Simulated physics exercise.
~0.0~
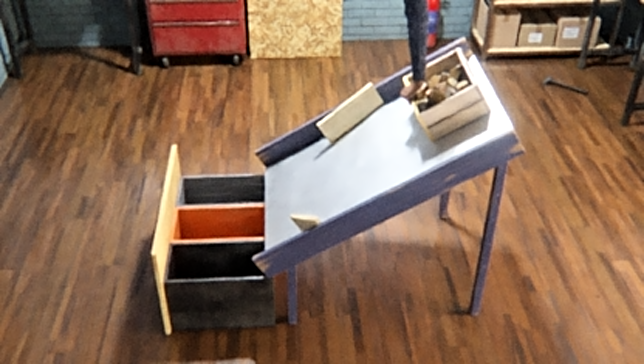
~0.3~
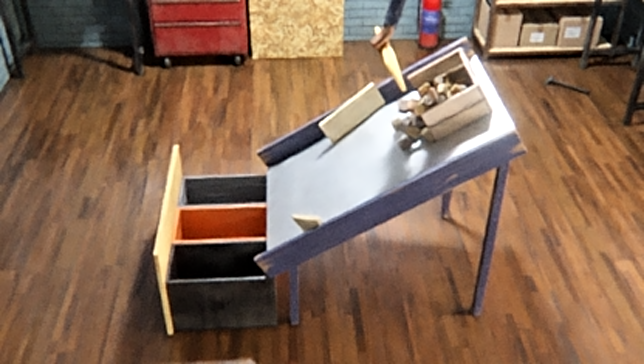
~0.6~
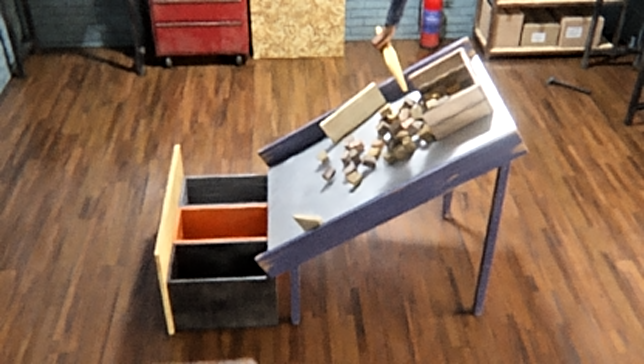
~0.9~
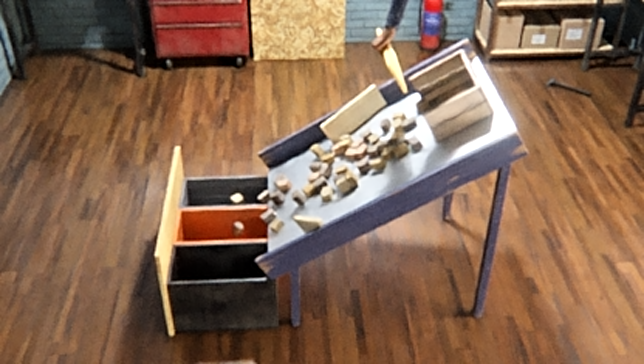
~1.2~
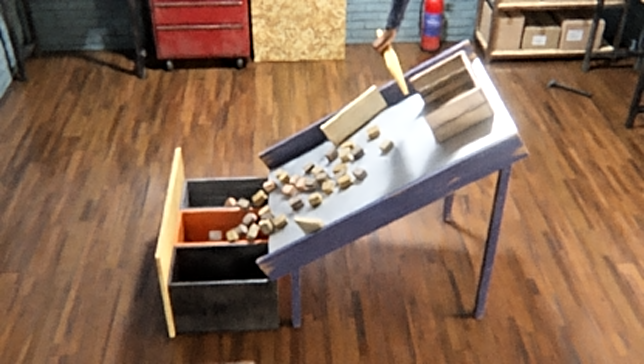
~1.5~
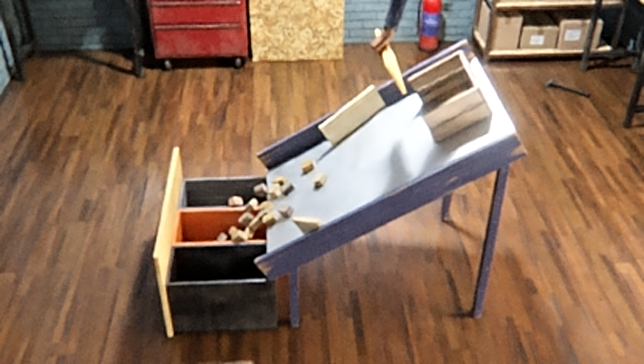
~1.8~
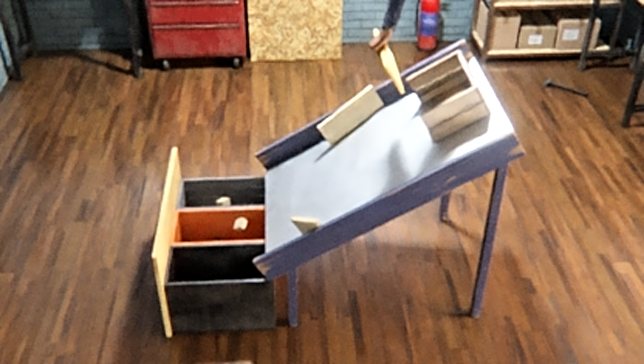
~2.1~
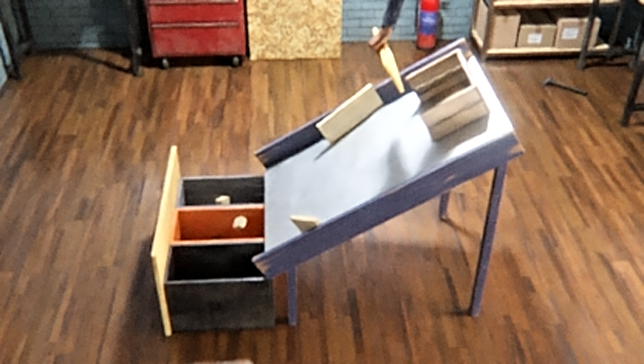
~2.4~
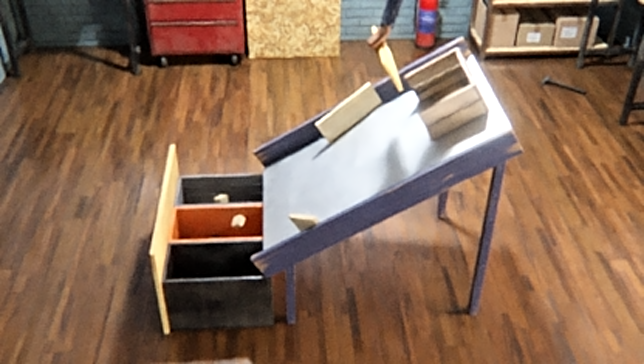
Wooden blocks spill from a pen down a sloping table into orange and grey bins.
